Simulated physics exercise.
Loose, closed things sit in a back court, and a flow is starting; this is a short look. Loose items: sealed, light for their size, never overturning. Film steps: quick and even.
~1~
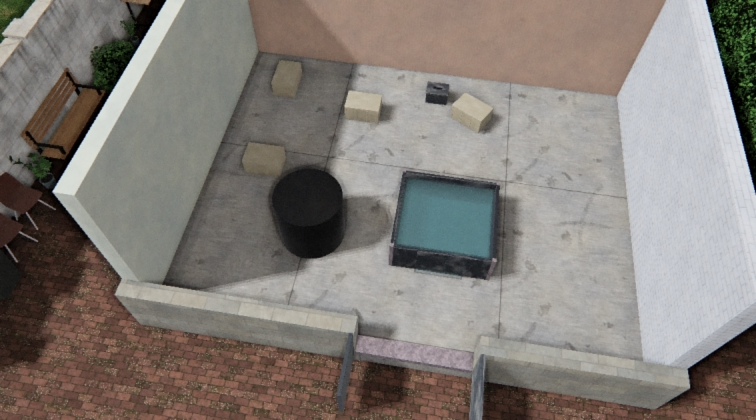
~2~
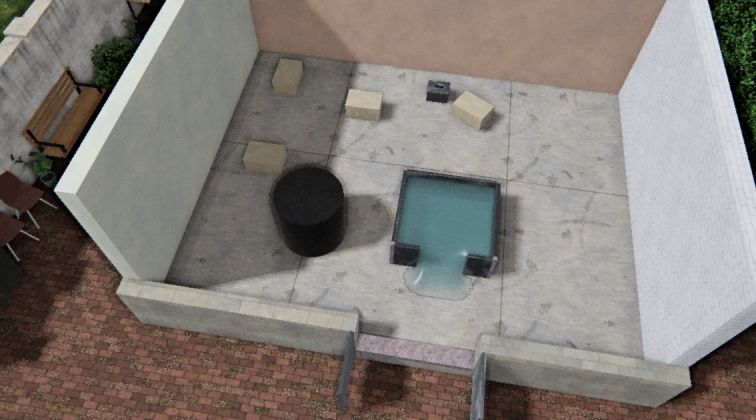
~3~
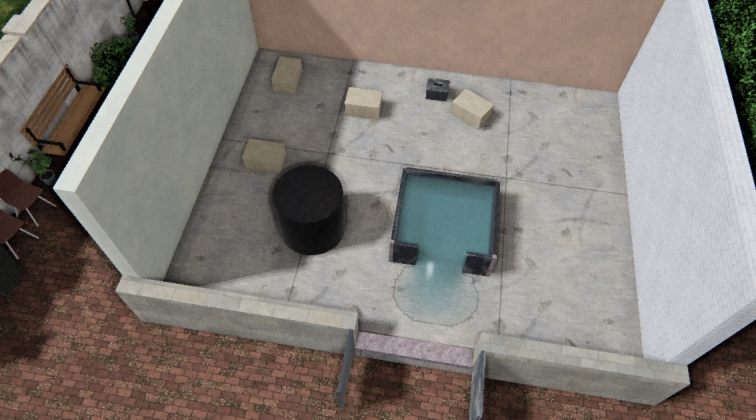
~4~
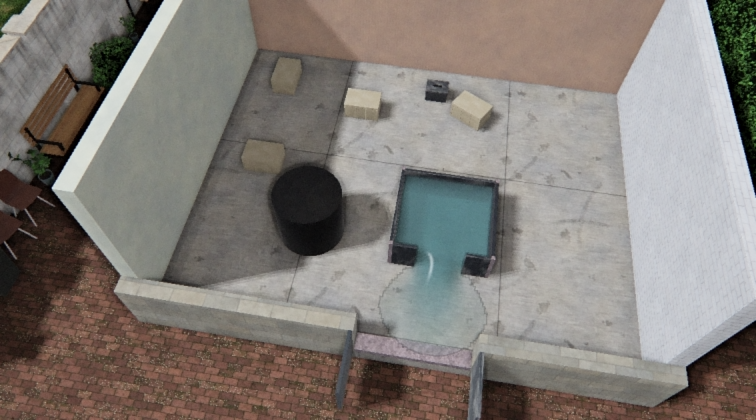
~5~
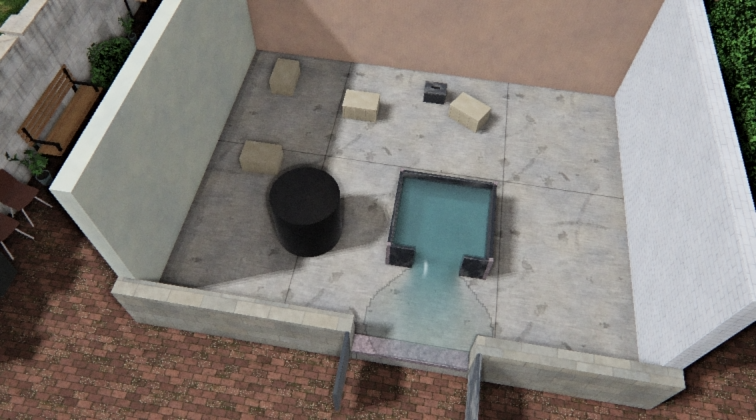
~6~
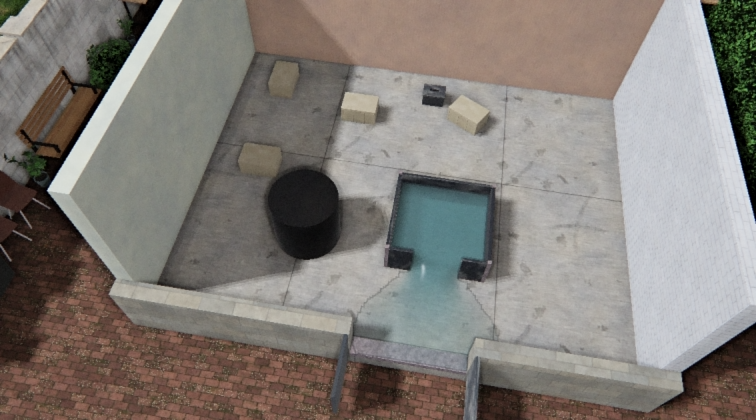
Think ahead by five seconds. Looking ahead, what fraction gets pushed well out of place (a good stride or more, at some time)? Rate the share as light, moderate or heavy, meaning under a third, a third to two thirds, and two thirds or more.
Light.
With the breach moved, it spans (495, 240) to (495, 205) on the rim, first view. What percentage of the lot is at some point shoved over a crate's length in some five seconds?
Near 0 %.
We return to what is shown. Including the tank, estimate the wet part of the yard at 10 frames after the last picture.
That works out to about 20 in a hundred.
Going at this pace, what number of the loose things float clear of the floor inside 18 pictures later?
That makes 0.
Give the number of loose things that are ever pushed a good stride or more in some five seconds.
I count 0.
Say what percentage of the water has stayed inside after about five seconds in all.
Estimate: Near 46 in a hundred.
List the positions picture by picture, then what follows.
In the first frame, a crate at (263, 154), on the bottom; a crate at (473, 106) rests on the ground; 0 of 5 have shifted.
In the second frame, a crate at (264, 152), on the bottom; a crate at (474, 105), on the bottom; 0 of 5 have shifted.
In the third frame, a crate at (263, 150) rests on the ground; a crate at (473, 103) rests on the ground; 0 of 5 have shifted.
In the fourth frame, a crate at (262, 151) rests on the ground; a crate at (473, 104), on the bottom; 0 of 5 have shifted.
In the fifth frame, a crate at (261, 152) rests on the ground; a crate at (471, 106), on the bottom; 0 of 5 have shifted.
In the sixth frame, a crate at (259, 154) rests on the ground; a crate at (470, 109), on the bottom; 0 of 5 have shifted.
A moment on, 0 of 5 are well off their spots; 0 afloat.
Next, 0 of 5 are well off their spots; 0 afloat.
Later, 0 of 5 are well off their spots; 0 afloat.
In the end, 0 of 5 are well off their spots, and 0 have been at some point; 0 afloat.
